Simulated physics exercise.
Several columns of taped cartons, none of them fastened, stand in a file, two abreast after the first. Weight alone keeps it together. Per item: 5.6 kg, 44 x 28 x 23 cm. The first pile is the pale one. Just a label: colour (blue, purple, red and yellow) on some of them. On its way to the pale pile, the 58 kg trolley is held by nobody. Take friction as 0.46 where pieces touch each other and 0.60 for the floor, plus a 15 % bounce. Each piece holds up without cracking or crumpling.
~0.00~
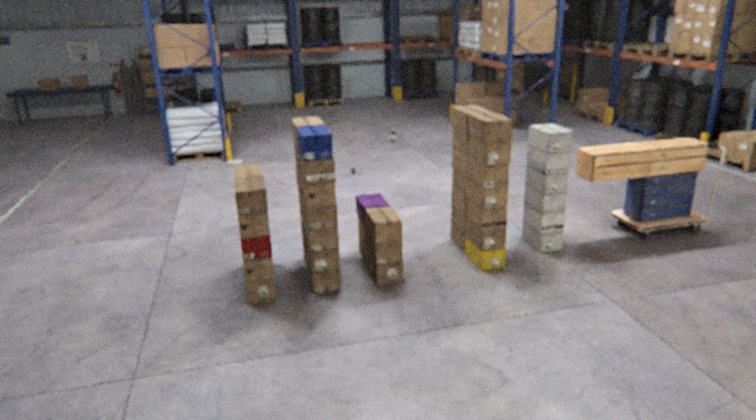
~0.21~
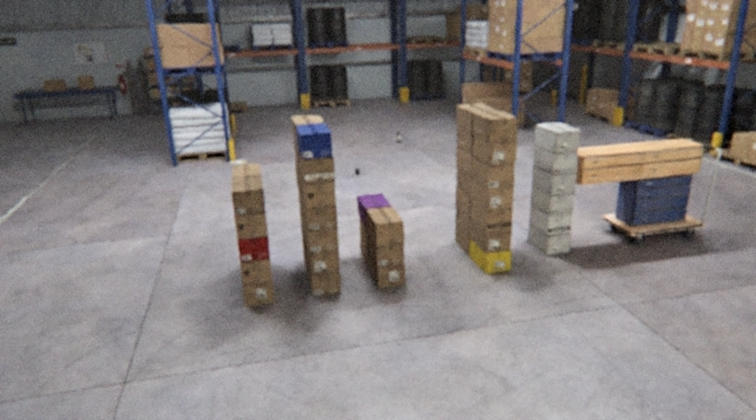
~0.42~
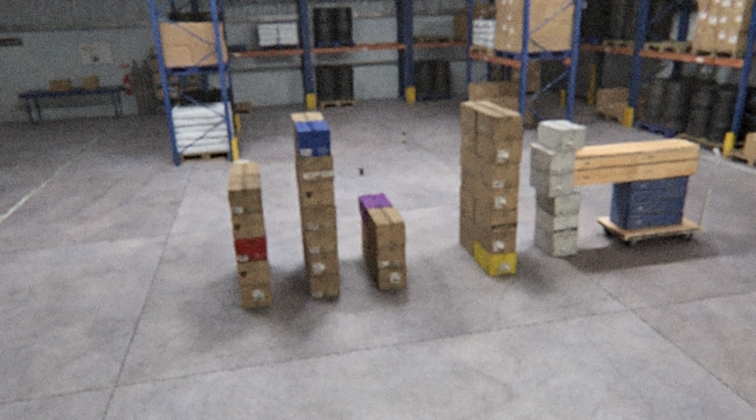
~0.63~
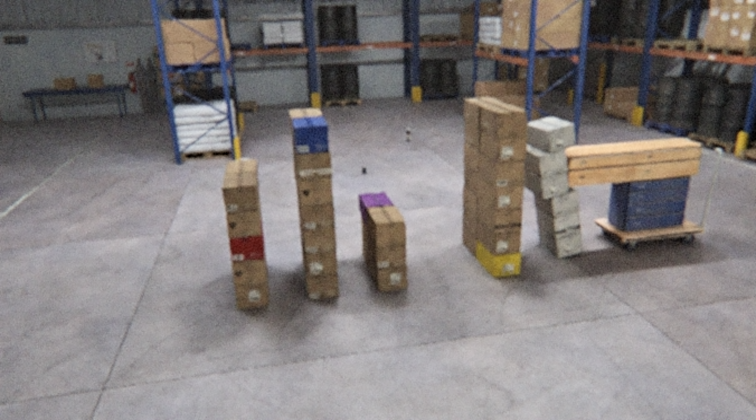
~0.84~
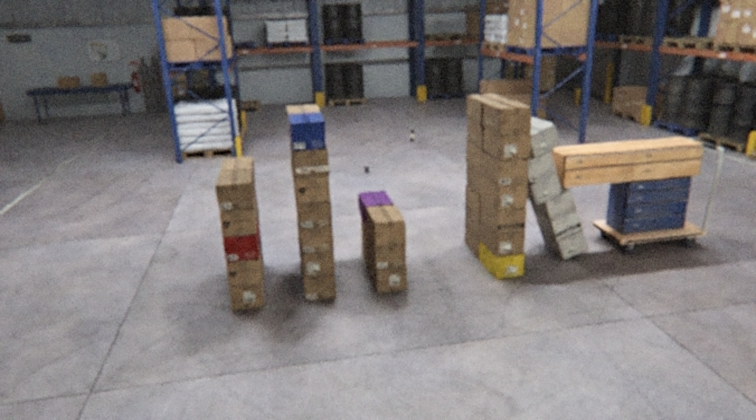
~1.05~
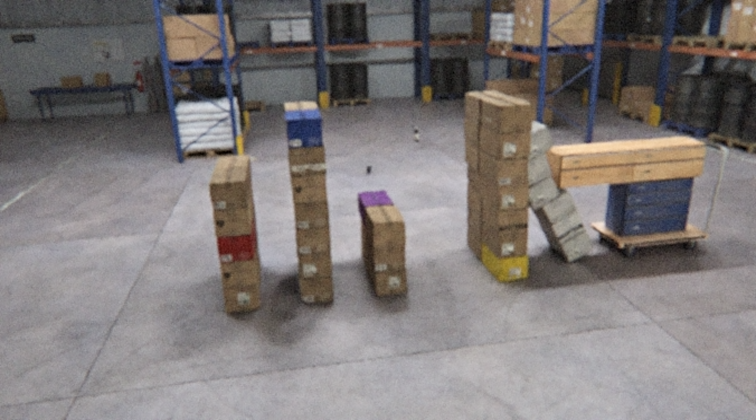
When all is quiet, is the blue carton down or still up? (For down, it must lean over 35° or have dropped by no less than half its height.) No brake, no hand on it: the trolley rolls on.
In the end the blue carton stays upright.
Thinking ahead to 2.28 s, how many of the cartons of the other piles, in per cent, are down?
0 per cent.
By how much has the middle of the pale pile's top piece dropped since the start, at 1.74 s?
The top piece is some 10 centimetres lower than at the start.
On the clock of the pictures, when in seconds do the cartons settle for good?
At roughly 4.5 seconds.
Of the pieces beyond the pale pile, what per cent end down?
30 per cent.
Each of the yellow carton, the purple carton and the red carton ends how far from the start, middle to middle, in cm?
The yellow one ends 20 cm from where it began, the purple one 10 cm, and the red one 0 cm.
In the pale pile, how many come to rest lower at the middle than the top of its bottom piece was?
The number is 3.
By 1.74 s, 4 of the pale pile down; none of the 44 other cartons down, 14 disturbed; blue carton unmoved; yellow carton tilted 8°.
By 2.28 s, 6 of the pale pile down; none of the 44 other cartons down, 14 disturbed; blue carton unmoved; yellow carton tilted 24°.
By 2.58 s, 6 of the pale pile down; 14 of the 44 other cartons down; blue carton unmoved; yellow carton tilted 51°.
By 3.04 s, 6 of the pale pile down; 14 of the 44 other cartons down; blue carton moved 27 mm; yellow carton tilted 66°.
When it is over (4.7 s), 6 of the pale pile down; 14 of the 44 other cartons down; blue carton unmoved; yellow carton tilted 65°; purple carton moved 9 cm. In pixels of the last frame, middles, blue carton near (303, 128), yellow carton near (485, 256).
